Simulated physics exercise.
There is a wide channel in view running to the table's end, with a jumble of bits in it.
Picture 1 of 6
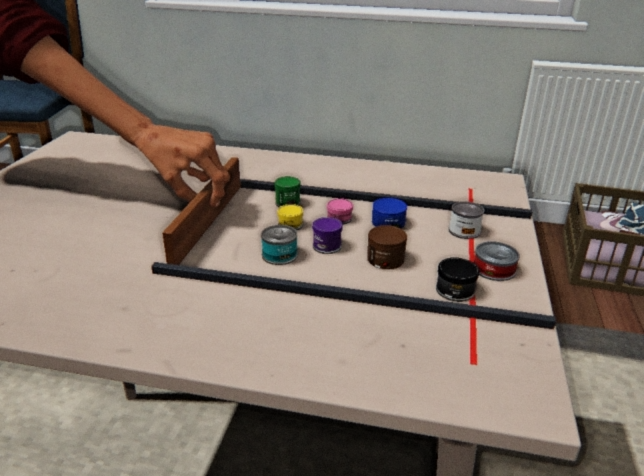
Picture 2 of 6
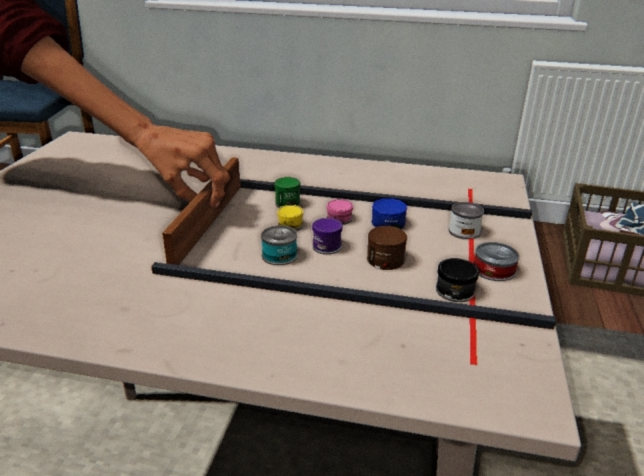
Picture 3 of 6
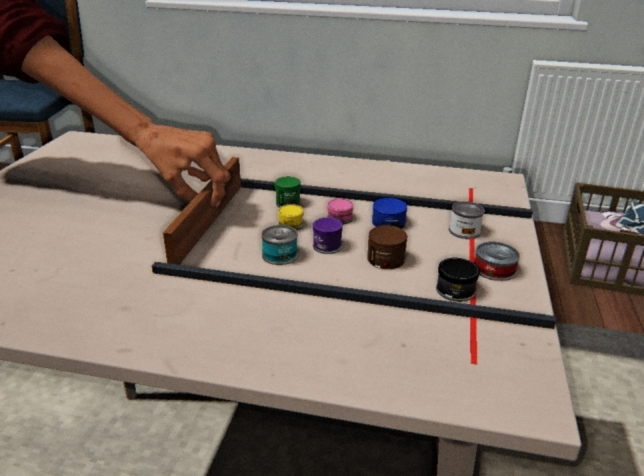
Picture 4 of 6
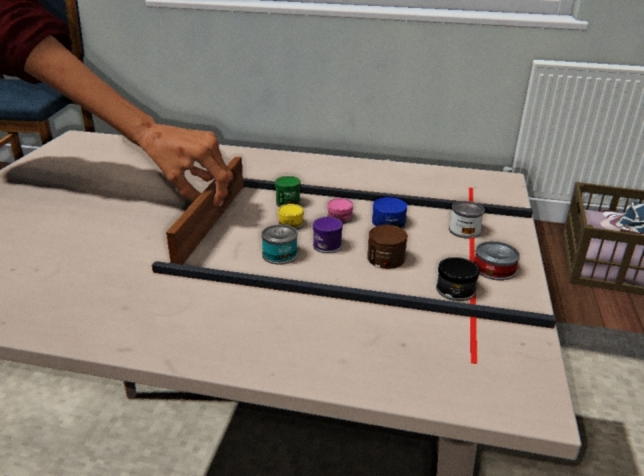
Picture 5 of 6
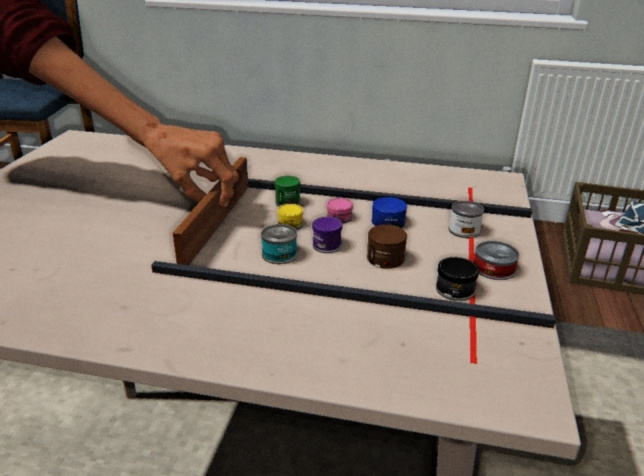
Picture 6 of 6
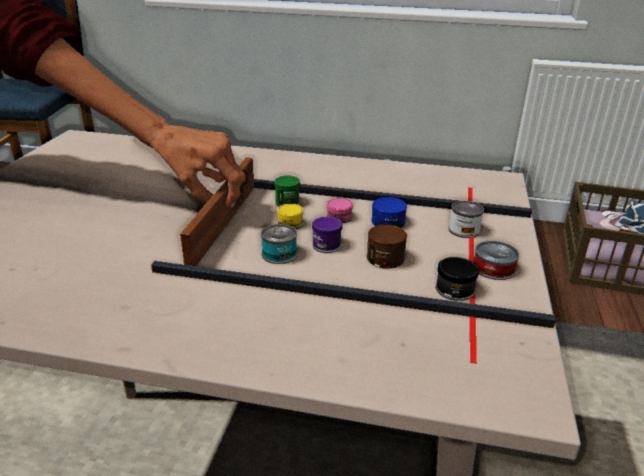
On a pale table, a hand slides a wooden board slightly right toward several colourful pots.
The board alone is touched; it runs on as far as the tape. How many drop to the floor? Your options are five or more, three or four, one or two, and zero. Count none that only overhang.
My pick is one or two.
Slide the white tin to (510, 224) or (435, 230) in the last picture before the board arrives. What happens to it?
One place after the other: It ends up falling; it keeps its spot.
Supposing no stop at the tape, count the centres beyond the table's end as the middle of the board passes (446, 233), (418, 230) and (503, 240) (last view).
0, 0 and 4.
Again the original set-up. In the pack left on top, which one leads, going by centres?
The white tin finishes nearest.
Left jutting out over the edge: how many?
Number: 1.
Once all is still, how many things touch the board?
Result: 5 in all.
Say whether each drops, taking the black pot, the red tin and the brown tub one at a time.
By the end the black pot is still there, the red tin is no longer there and the brown tub is still there.
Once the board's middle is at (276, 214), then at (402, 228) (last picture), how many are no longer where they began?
The first number is 3, the next one 8.
Soon after, none off yet; red tin at rest near (496, 260); white tin at rest near (466, 219); black pot at rest near (457, 279).
After that, none off yet; red tin displaced a little near (513, 261); white tin displaced about its own width near (501, 224); black pot displaced a little near (473, 284).
In the end, the number that fall off is one or two; gone, red tin.
